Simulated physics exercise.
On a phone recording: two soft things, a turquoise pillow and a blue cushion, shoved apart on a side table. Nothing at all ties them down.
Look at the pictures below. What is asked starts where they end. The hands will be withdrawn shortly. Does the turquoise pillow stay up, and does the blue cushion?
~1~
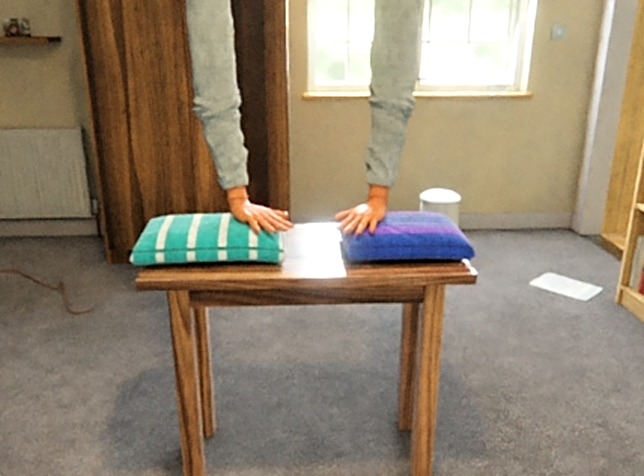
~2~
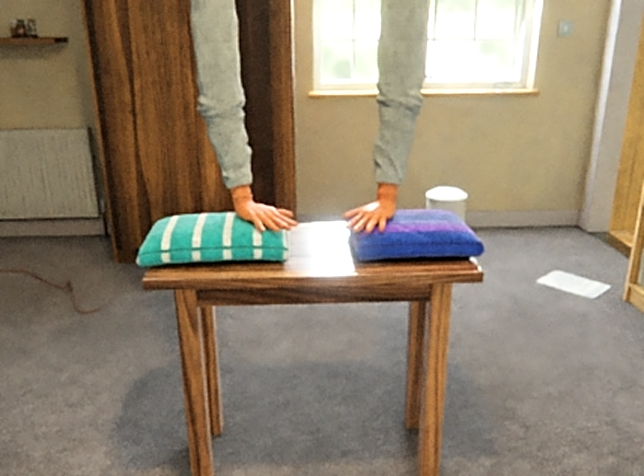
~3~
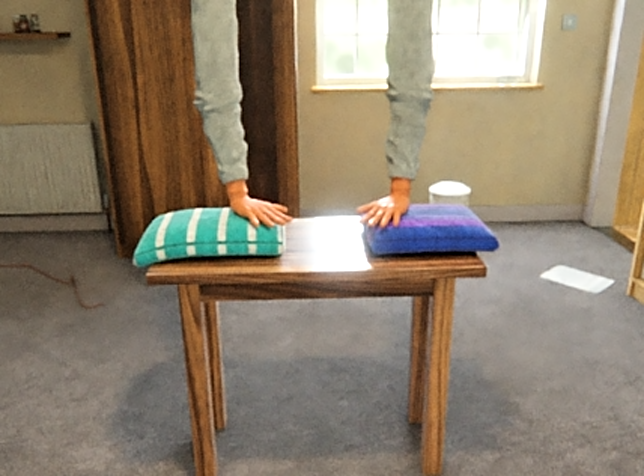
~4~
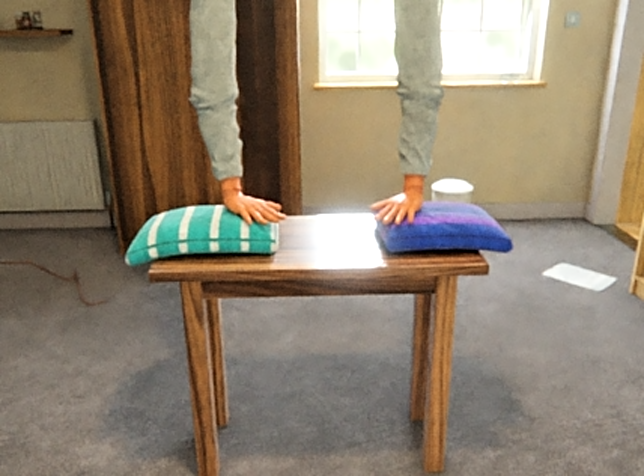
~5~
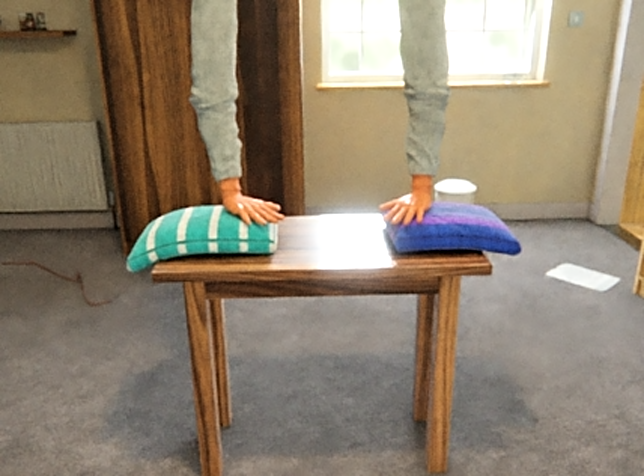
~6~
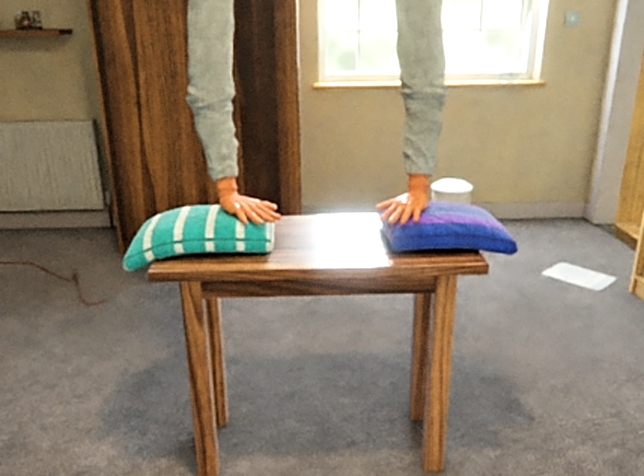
Here: The turquoise pillow stays up; the blue cushion stays up.
Then, 0.52 s later than the last view, pillow at rest; cushion at rest.
Finally, pillow at rest; cushion at rest. The turquoise pillow holds its place and the blue cushion stays up there.
